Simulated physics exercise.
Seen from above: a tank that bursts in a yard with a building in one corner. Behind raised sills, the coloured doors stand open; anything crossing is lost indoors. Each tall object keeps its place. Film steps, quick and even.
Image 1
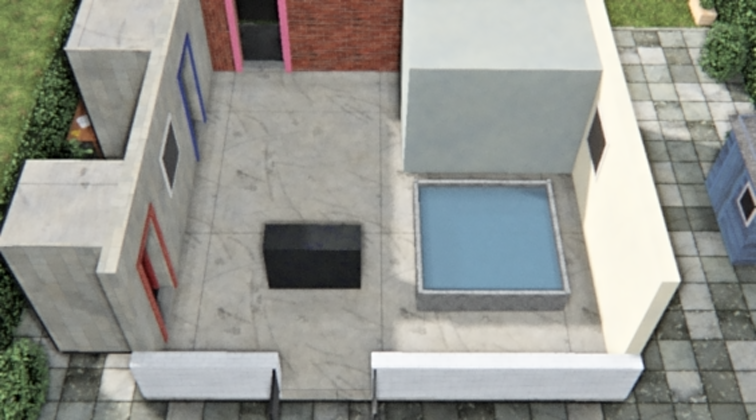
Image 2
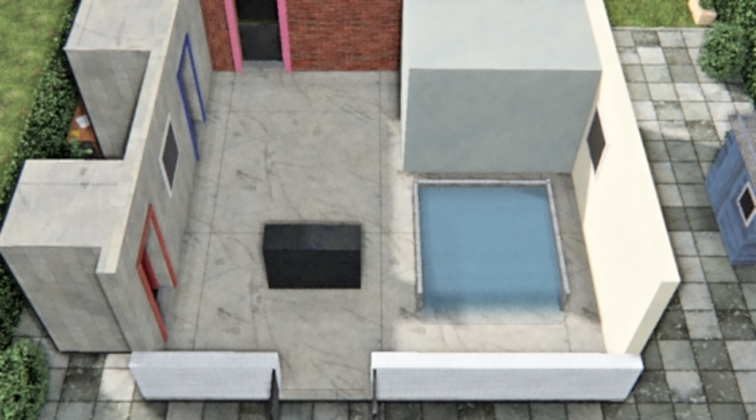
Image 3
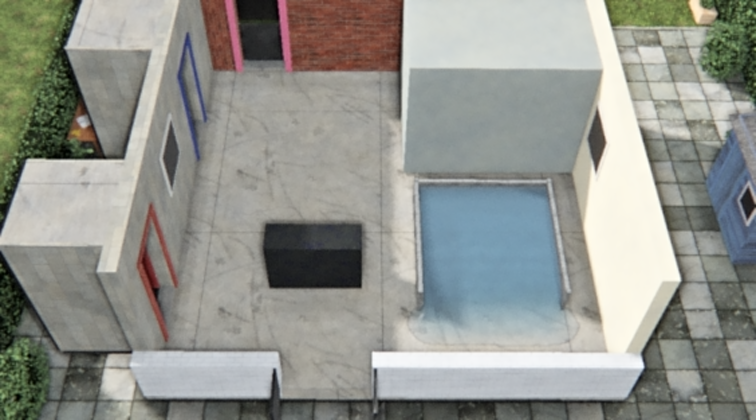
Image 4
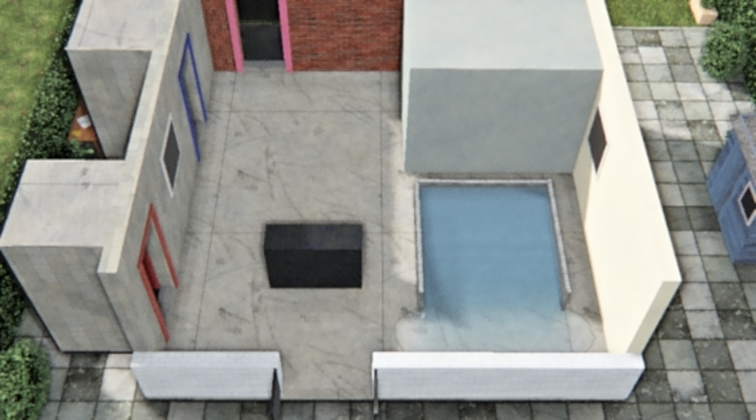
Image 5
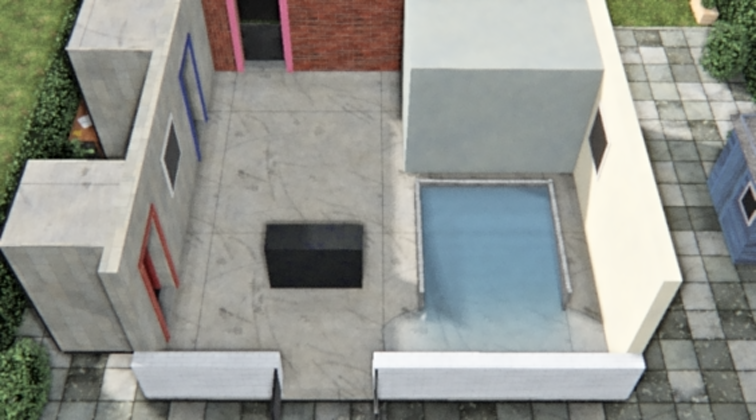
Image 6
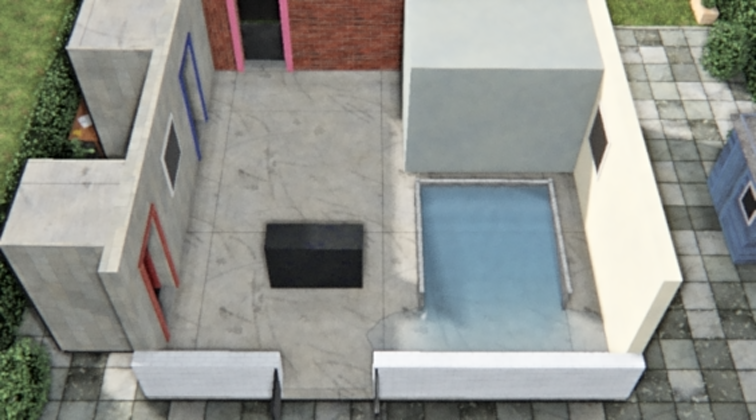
A raised water tank loses its front wall, and water spreads slightly onto the yard floor.
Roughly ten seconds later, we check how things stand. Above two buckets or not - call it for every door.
Blue door: Not above two buckets; red door: Above two buckets; pink door: Not above two buckets.
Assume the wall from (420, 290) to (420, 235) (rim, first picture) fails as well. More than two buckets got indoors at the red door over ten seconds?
I reckon red overshoots.
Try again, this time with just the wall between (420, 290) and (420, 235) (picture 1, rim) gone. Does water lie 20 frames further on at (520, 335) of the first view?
Untouched.
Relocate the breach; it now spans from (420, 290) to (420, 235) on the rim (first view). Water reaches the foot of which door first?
It's the door marked red that is reached before the others.
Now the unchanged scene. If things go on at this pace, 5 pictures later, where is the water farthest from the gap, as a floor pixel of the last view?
Close to (313, 374).
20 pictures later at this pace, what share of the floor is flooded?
Roughly 40 per cent.
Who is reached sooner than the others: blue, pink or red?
It's the one in red.
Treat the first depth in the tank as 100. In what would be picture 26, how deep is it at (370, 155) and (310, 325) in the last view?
Estimate, in order: 0 and 12 percent.
A moment on, water covers 15 % of the floor; the blue door not reached, the red door not reached, the pink door not reached.
Next, water covers 25 % of the floor; the blue door not reached, the red door not reached, the pink door not reached.
Then, water covers 40 % of the floor; the blue door not reached, the red door under two buckets in, the pink door not reached.
Later, water covers 65 % of the floor; the blue door wet at the sill, nothing in, the red door far over two buckets in, the pink door not reached.
In the end, water covers 80 % of the floor; the blue door under two buckets in, the red door far over two buckets in, the pink door wet at the sill, nothing in.
